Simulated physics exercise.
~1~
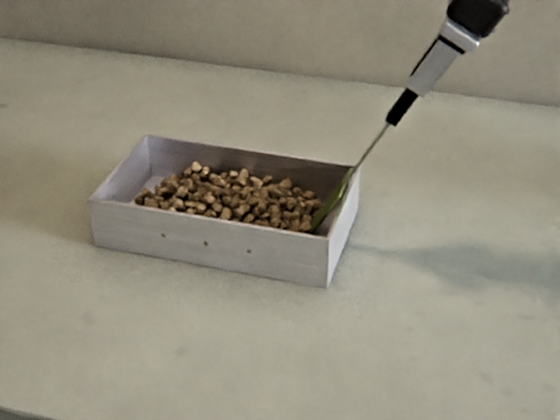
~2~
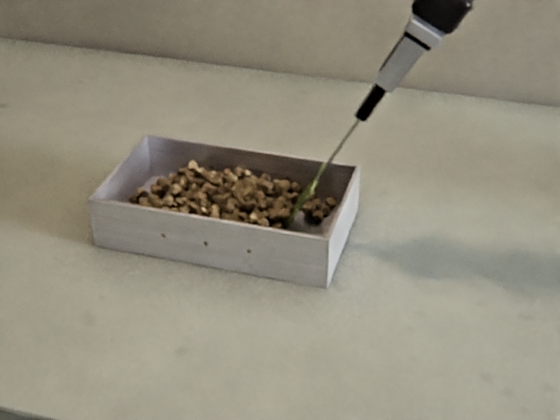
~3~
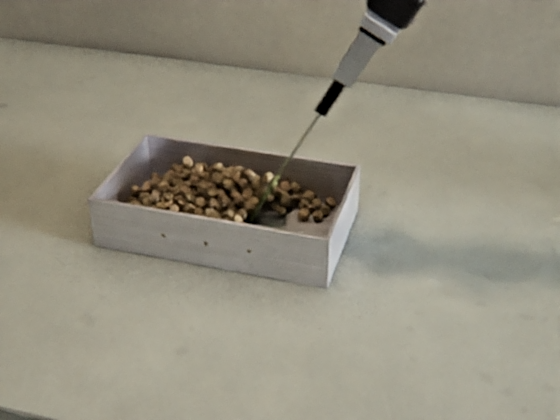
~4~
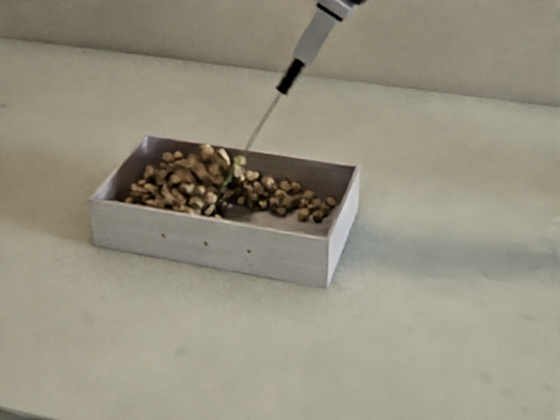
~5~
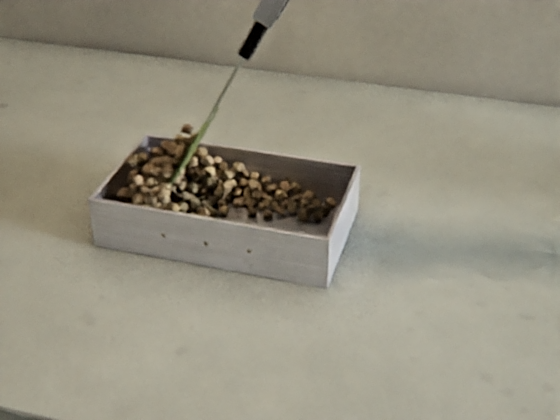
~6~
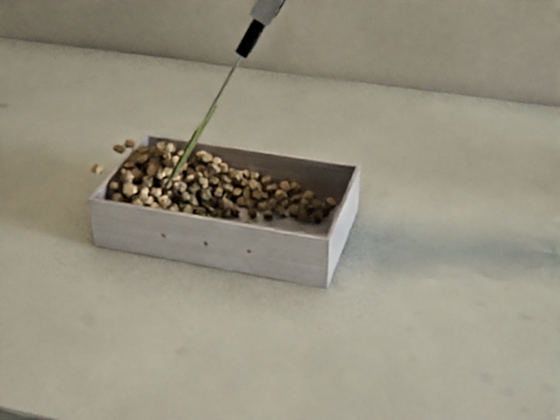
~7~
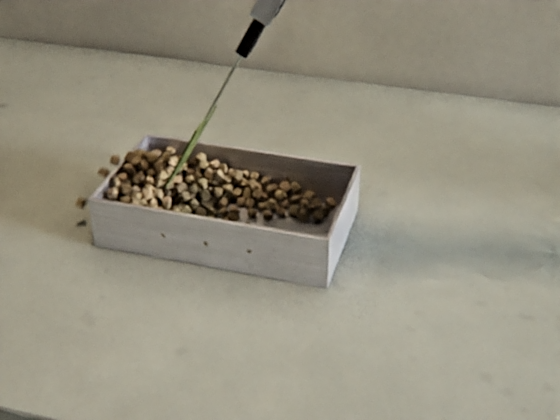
A machine's thin paddle sweeps pebbles leftward through a trough, spilling a few over the end.
